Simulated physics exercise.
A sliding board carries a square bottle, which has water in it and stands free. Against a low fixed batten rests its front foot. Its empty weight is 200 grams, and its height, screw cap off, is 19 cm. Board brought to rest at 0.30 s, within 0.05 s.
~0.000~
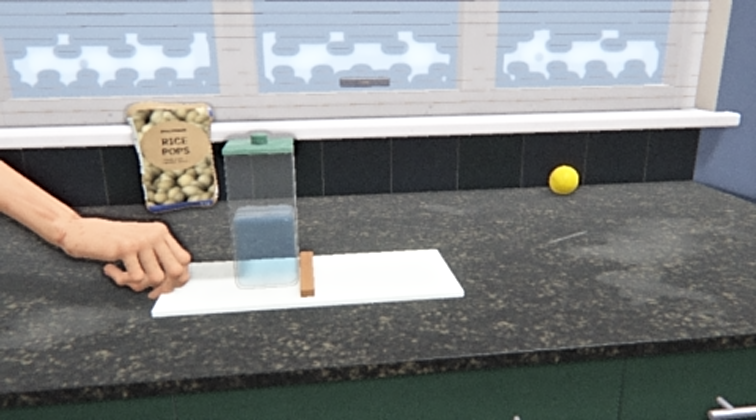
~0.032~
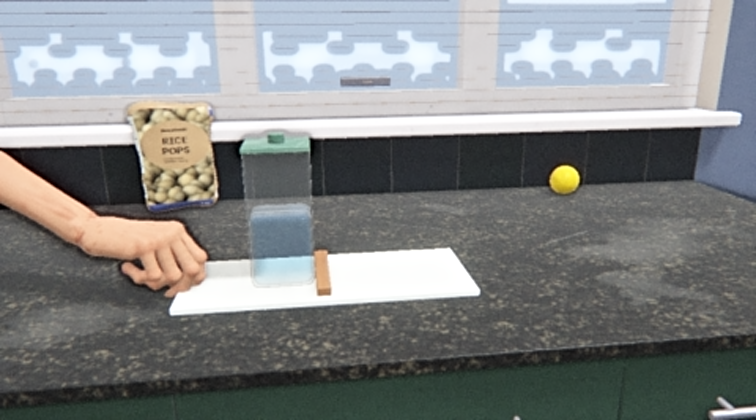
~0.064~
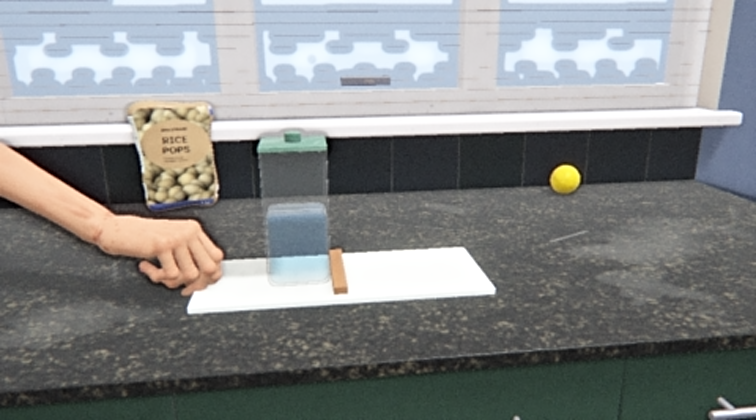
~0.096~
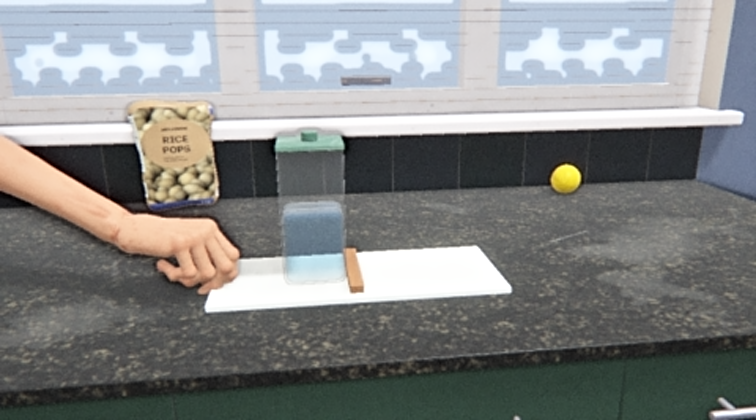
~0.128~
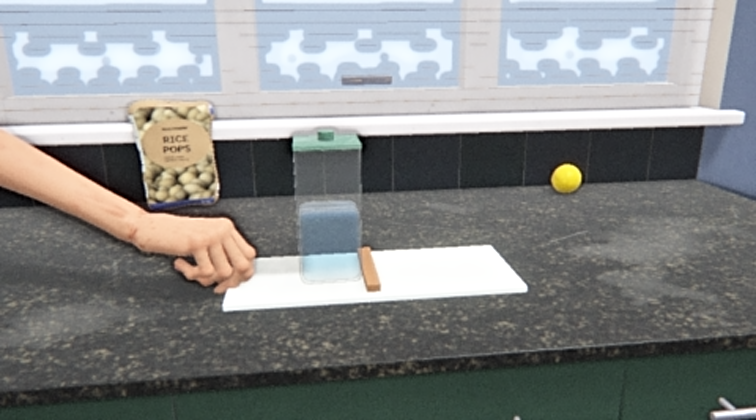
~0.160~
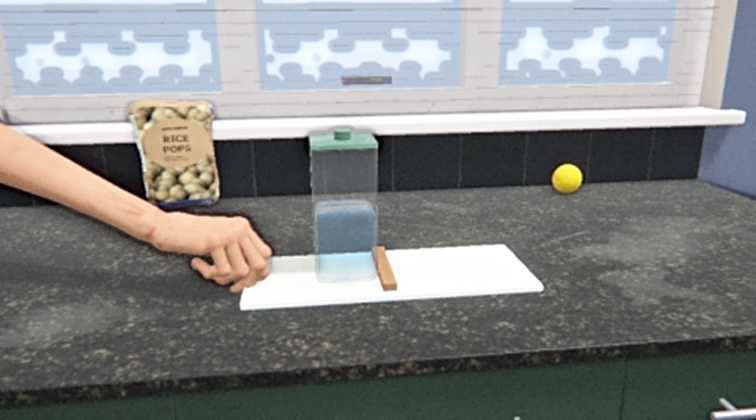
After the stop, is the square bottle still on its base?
Yes, it is still standing.
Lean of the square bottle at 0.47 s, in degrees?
The tilt is near 6°.
By 0.35 s the board moves at 0.00 m/s; the square bottle stands 1 cm from where it began.
By 0.47 s the square bottle leans 7°.
By 0.63 s the square bottle stands where it began.
By 0.85 s the square bottle stands where it began.
At rest the square bottle stands where it began.
